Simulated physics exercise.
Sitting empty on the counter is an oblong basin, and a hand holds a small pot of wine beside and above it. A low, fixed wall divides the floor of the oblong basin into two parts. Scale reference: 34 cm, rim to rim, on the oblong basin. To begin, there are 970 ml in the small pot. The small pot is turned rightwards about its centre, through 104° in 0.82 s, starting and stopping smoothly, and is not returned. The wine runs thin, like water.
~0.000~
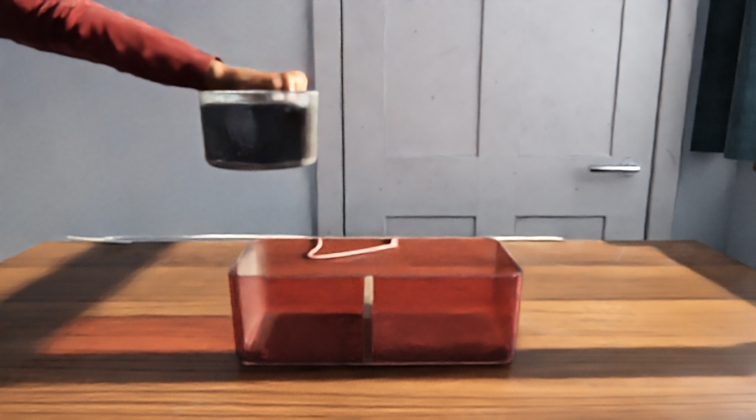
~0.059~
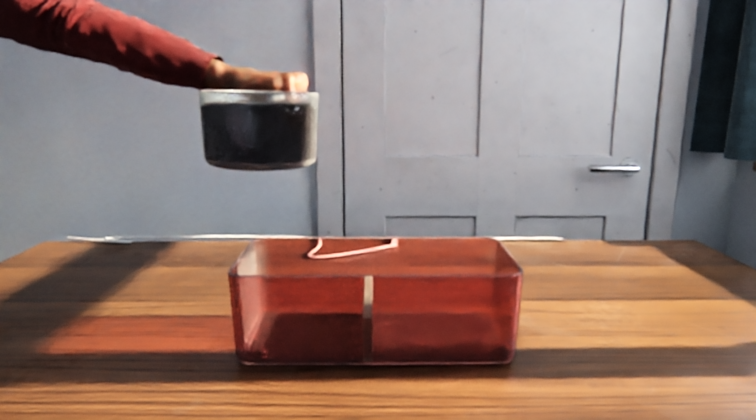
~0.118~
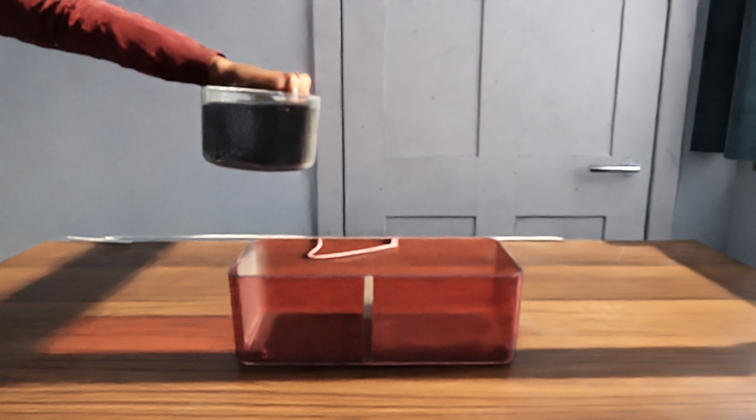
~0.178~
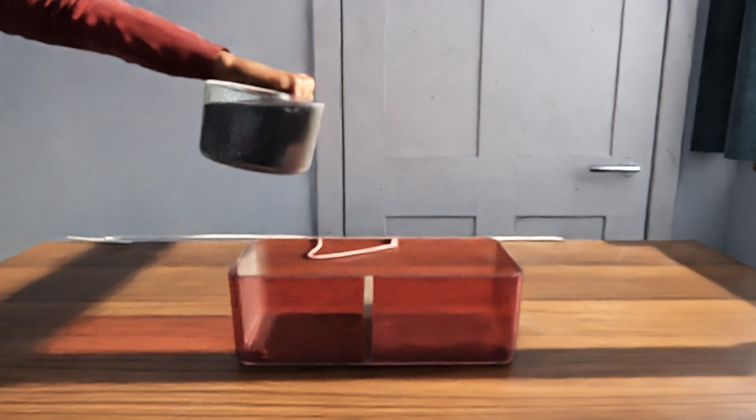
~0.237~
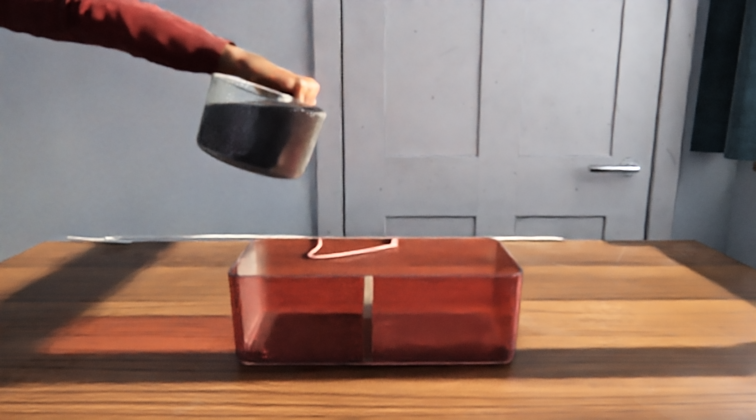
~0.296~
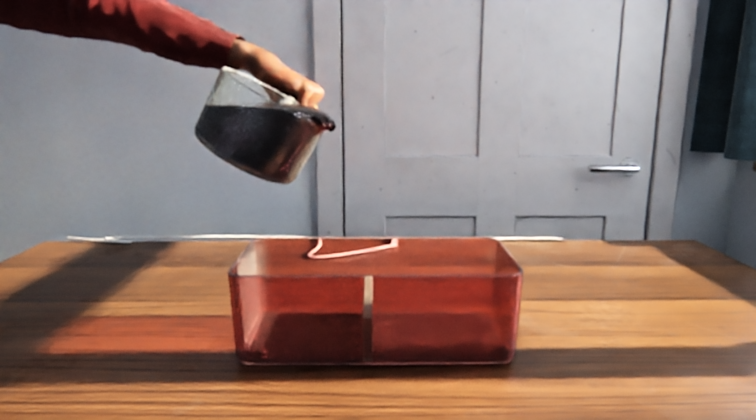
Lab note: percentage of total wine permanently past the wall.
Approx. 63 %.
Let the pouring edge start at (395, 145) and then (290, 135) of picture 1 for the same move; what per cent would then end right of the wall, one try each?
The first try gives around 95 percent, the second around 10 percent.
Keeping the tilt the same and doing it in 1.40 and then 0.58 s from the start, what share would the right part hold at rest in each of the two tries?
I'd say 70 percent on the first go, 55 percent on the next.
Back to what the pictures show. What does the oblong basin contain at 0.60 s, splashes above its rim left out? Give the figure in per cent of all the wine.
22 %, roughly.
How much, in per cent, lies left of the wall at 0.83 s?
20 %.
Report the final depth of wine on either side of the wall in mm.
About 14 mm left, about 22 mm right.
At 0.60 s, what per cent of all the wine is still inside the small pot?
Fraction remaining: Approx. 40 per cent.
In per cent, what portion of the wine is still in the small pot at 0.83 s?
Roughly 8 per cent.
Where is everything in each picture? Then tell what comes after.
In the first picture, tilt 0°; pouring edge (316, 94); surface from (206, 103) to (315, 104); the oblong basin's rim runs from (242, 257) to (509, 256); the wall's top is at (368, 296).
In the second picture, tilt 1°; pouring edge (317, 95); surface from (207, 103) to (315, 104).
In the third picture, tilt 5°; pouring edge (319, 99); surface from (208, 103) to (317, 105).
In the fourth picture, tilt 12°; pouring edge (322, 106); surface from (210, 102) to (320, 107).
In the fifth picture, tilt 20°; pouring edge (324, 116); surface from (210, 106) to (324, 110); 1 per cent is over the edge.
In the sixth picture, tilt 30°; pouring edge (325, 127); surface from (207, 109) to (321, 118); 4 per cent is over the edge.
After 0.60 s the tilt is 87° and 40 per cent is still to pour, 2 is left of the wall and 20 right of it.
After 0.83 s the tilt is 104° and 8 per cent is still to pour, 19 is left of the wall and 62 right of it.
After 1.06 s the tilt is 104° and 1 per cent is still to pour, 33 is left of the wall and 62 right of it.
After 1.32 s the tilt is 104° and 0 per cent is still to pour, 36 is left of the wall and 63 right of it.
In the end 36 per cent lies left of the wall, 63 right of it and 1 outside.
